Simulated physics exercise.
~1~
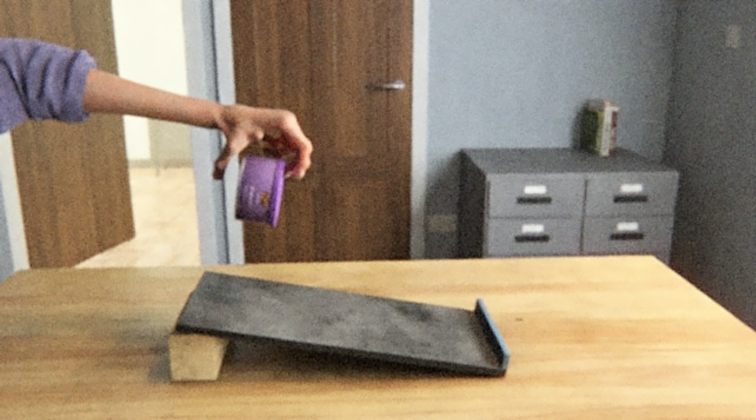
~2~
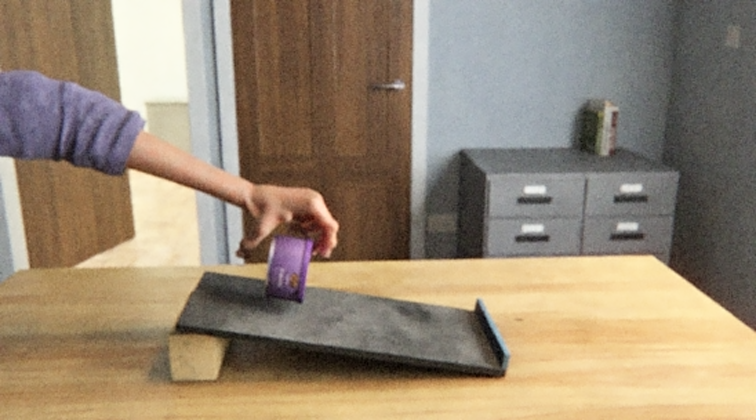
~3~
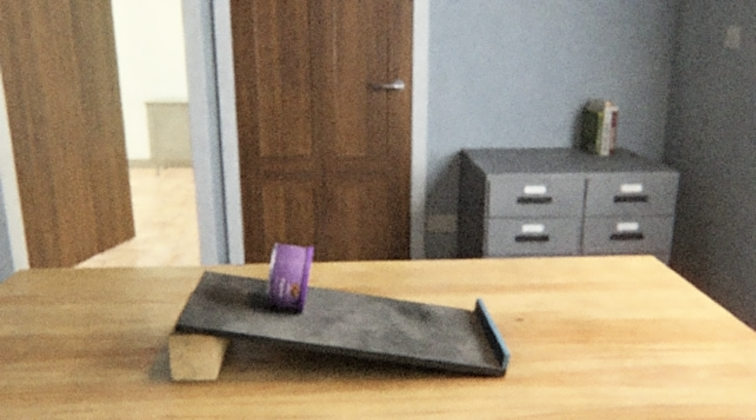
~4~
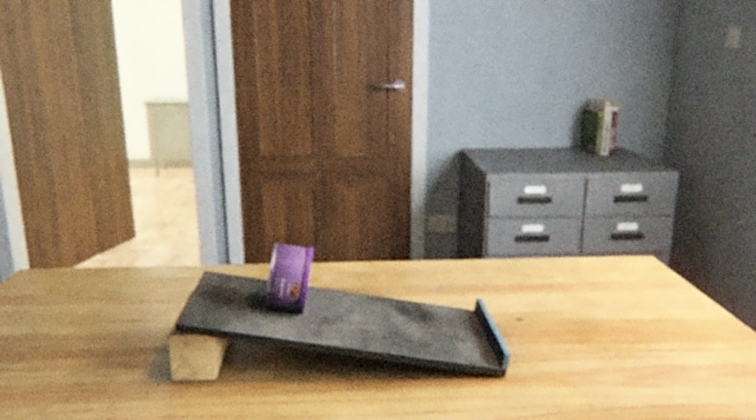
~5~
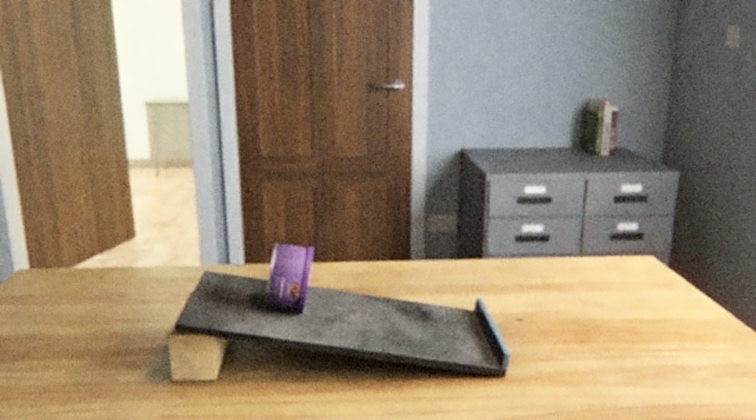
In a room with blue walls and wooden doors, a still camera looks across a light wooden table. A dark grey board rests on a wooden block at its left end and slopes down to the right, where it has a raised blue lip, while a grey cabinet stands behind on the right. A hand in a purple sleeve reaches in from the left, holding a purple tub above the board. It lowers the tub onto the upper part of the slope, lets go and withdraws. The tub stays where it was placed, and the board remains still.
